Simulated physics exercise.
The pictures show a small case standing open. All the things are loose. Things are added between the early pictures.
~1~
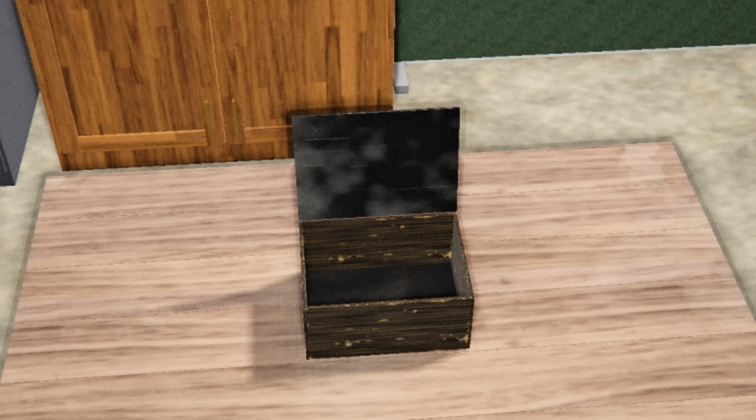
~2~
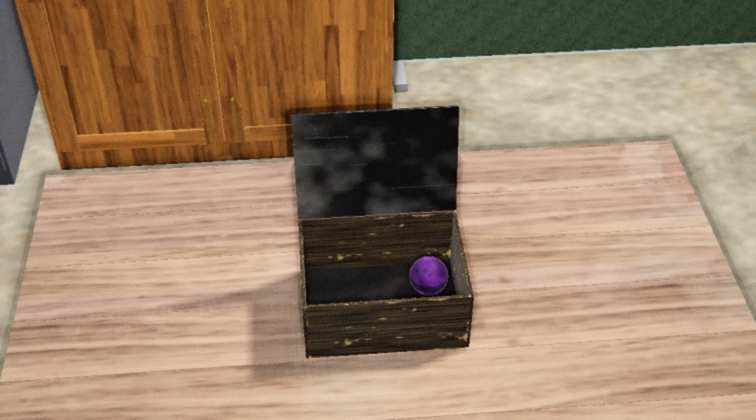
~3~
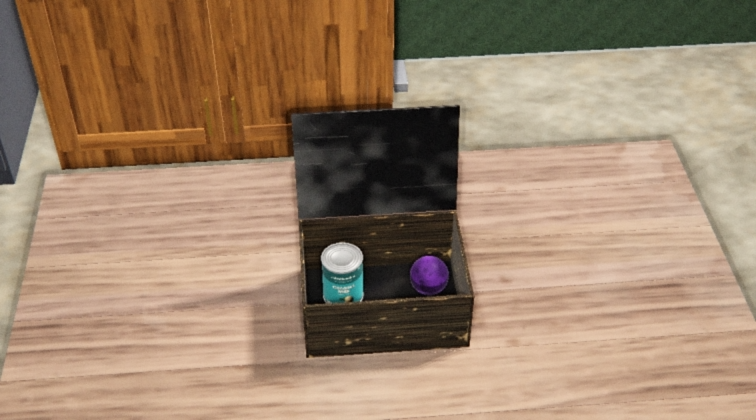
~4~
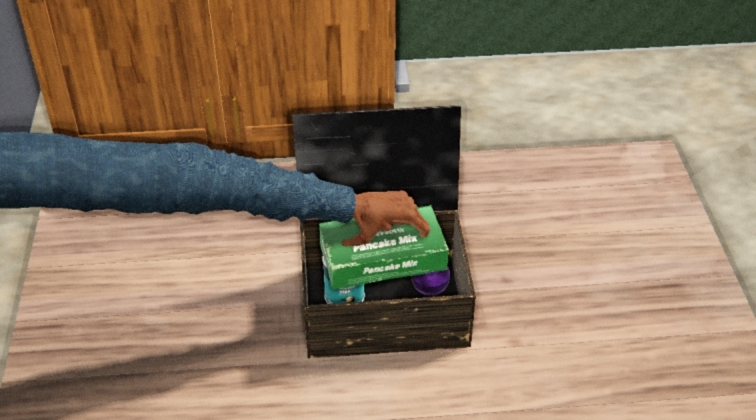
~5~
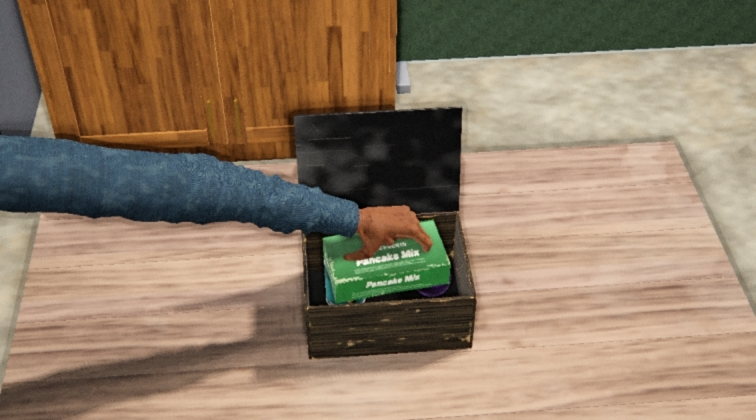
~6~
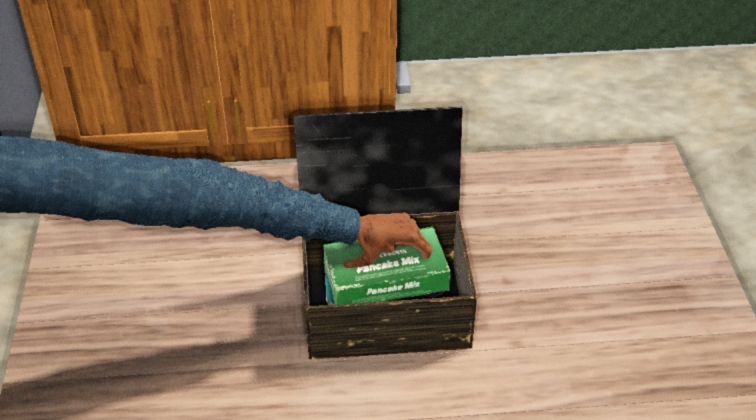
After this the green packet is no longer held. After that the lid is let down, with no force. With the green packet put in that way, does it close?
As it turns out, it closes.
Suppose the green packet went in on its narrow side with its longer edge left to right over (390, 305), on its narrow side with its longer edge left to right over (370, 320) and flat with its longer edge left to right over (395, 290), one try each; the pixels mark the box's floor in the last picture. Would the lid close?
In the first case it closes; in the second case it shuts flat; in the third case it will not close.
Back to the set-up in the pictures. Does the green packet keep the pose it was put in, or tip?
The green packet ends up tilted.
Then, 0.40 s past the last view, green packet on its side near (376, 308).
Then, 1.40 s past the last view, lid 76° above the rim; green packet on its side near (371, 309); purple ball displaced a little.
Then, 1.70 s past the last view, lid 47° above the rim; green packet on its side near (371, 309); purple ball displaced a little.
Then, 2.00 s past the last view, lid shut; green packet on its side near (371, 309); purple ball displaced a little.
Finally, lid shut; down or leaning hard in the box, green packet; the other 2 still in place. Final places as the last picture's camera would see them, green packet near (371, 309).
